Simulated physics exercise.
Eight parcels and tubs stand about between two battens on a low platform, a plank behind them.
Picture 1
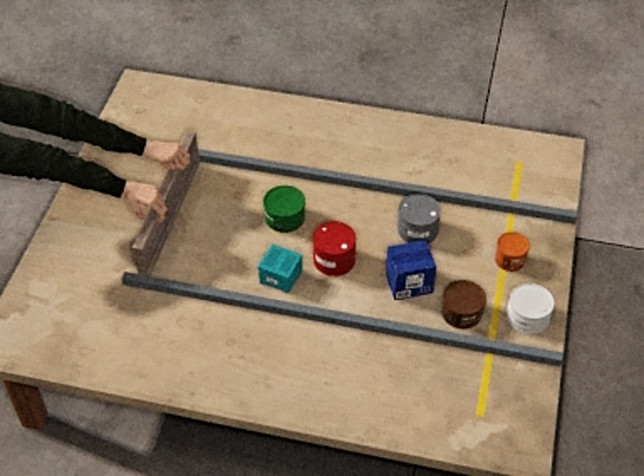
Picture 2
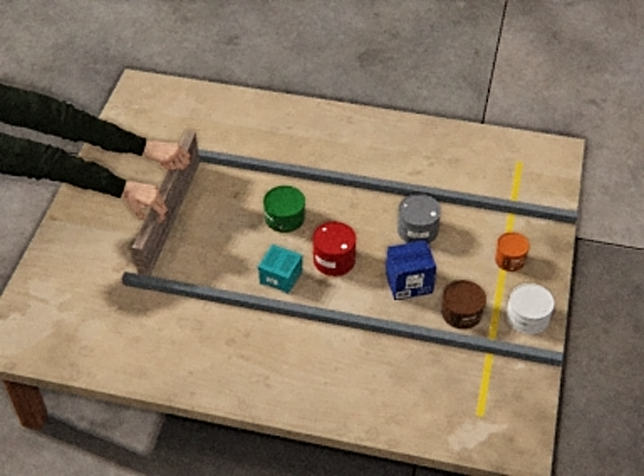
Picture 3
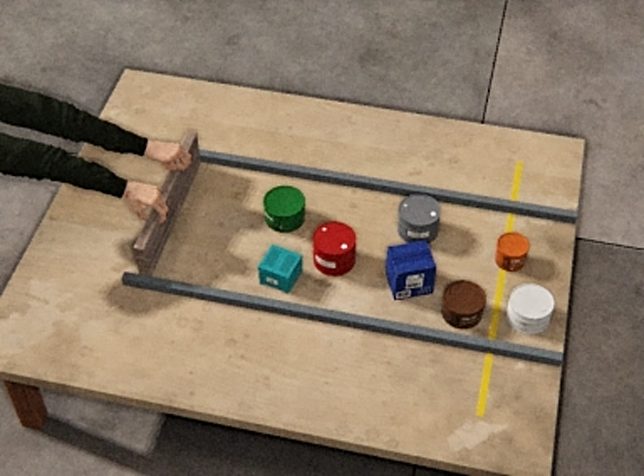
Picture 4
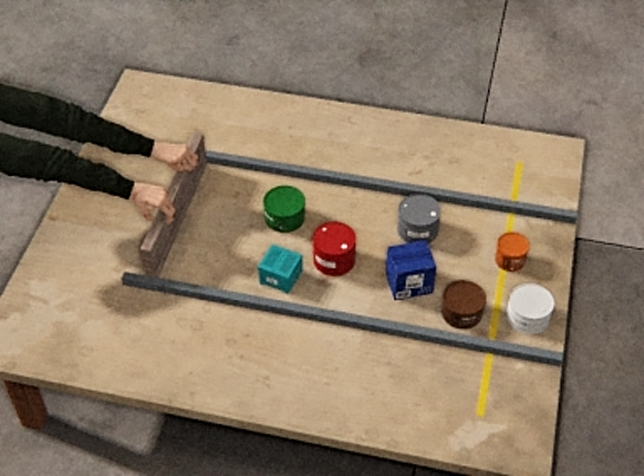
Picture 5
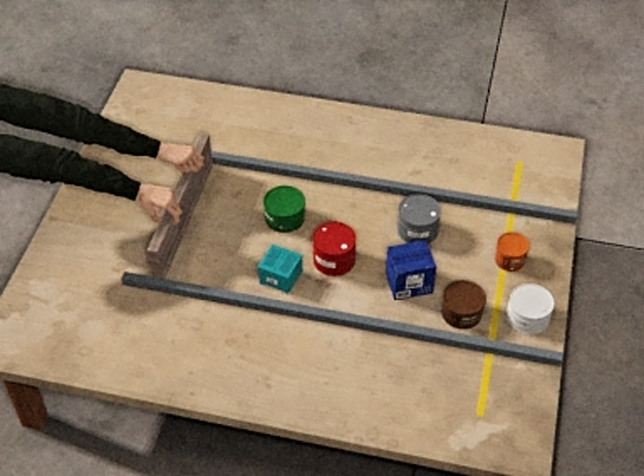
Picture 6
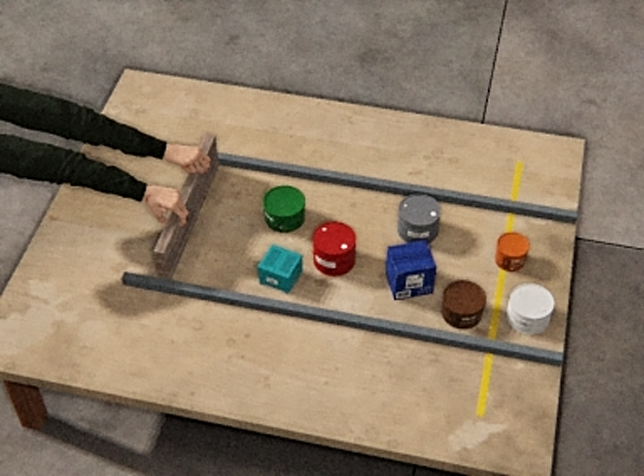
Two hands in dark sleeves reach in from the left to hold a plank upright on a low wooden platform over a grey concrete floor, seen from above at an angle. Between two dark battens stand green, turquoise, red, grey, blue, brown, orange and white tubs and parcels, with yellow tape crossing at the right. The hands slide the plank slightly rightward, while the objects and camera stay still.
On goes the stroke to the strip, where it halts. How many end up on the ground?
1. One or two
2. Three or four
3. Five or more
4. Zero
1, one or two.
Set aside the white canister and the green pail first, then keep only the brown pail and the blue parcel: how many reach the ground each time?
The count is 0 in the first case and 0 in the second.
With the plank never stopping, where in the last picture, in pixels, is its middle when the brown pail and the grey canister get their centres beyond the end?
Roughly (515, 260); for the second one, roughly (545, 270).
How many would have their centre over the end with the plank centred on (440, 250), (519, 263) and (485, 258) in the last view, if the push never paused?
The numbers are 0, 4 and 1.
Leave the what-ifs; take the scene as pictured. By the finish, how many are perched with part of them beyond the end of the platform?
3, I think.
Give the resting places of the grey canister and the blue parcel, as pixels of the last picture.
Grey canister at about (532, 222), blue parcel at about (565, 279).
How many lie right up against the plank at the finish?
It is in contact with 4.
Early on, none off yet; white canister at rest near (530, 309); orange pail at rest near (512, 252); brown pail at rest near (463, 305).
Finally, the number that fall off is one or two; lost, white canister.
